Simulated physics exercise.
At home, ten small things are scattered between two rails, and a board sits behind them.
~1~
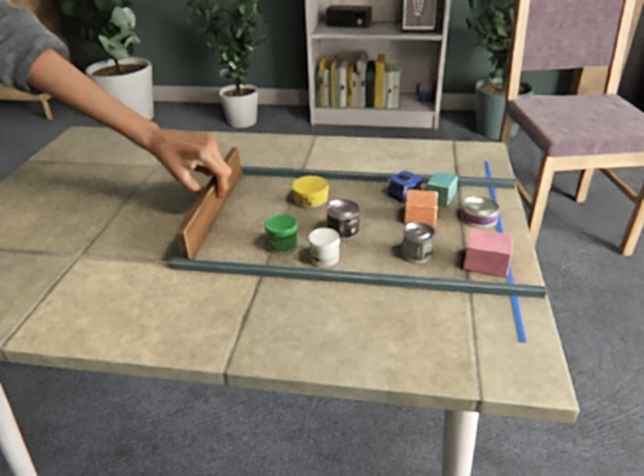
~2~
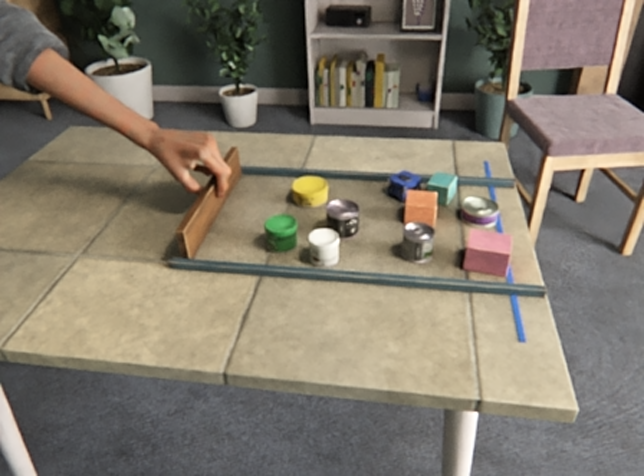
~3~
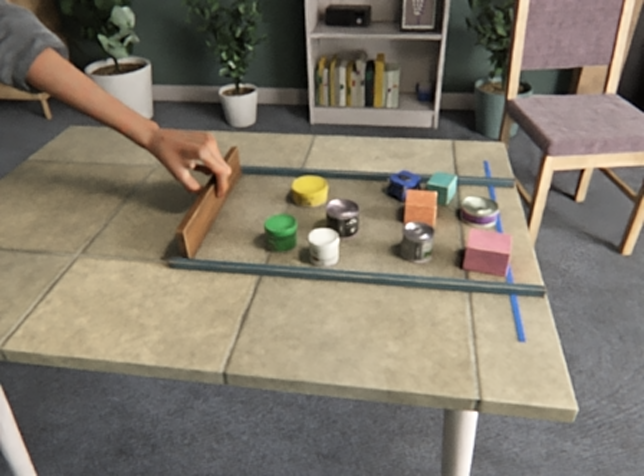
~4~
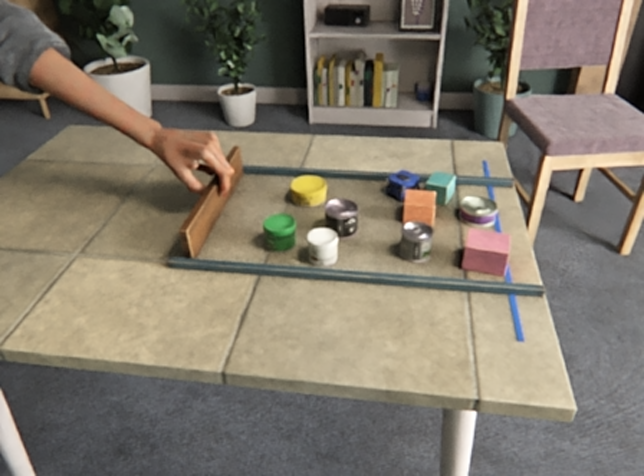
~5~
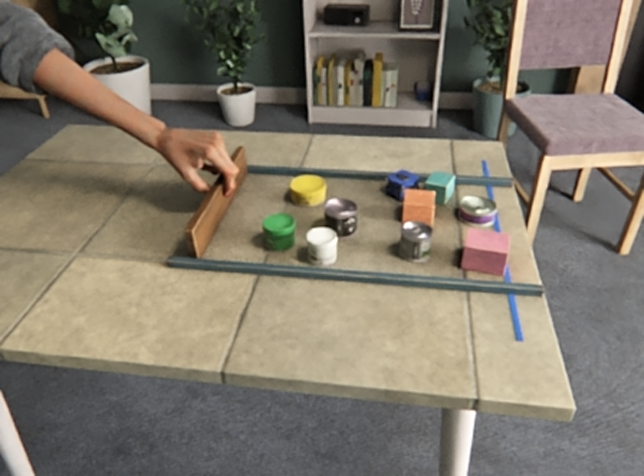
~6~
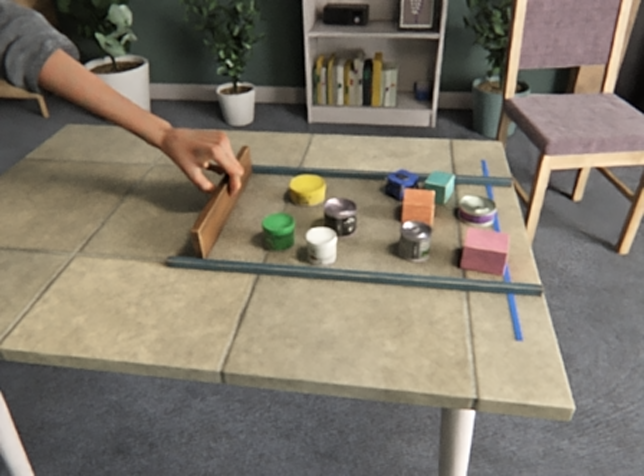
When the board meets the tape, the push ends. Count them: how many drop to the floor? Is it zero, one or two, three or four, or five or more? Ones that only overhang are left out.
It is five or more.
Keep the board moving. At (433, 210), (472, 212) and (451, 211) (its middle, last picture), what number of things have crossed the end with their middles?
Counts: 0, 2, 1.
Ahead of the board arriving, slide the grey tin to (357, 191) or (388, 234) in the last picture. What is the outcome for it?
Results in order - down; down.
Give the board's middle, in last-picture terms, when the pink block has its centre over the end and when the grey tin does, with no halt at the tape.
The middle is at (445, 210) when it's the pink block, and at (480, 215) when it's the grey tin.
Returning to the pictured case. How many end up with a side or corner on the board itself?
It is in contact with 5.
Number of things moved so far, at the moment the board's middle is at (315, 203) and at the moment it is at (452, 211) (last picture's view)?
3 by the first point, 10 by the second.
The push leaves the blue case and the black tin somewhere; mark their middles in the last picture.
I'd put one close to (503, 184) and the other close to (519, 228).
Early on, none off yet; pink block at rest near (485, 251); purple tin at rest near (477, 211); turquoise block at rest near (439, 187).
A while later, none off yet; pink block moving near (490, 252); purple tin at rest near (477, 211); turquoise block travelled a little near (451, 185).
Finally, the number that fall off is five or more; lost, grey tin, orange block, turquoise block, purple tin and pink block.
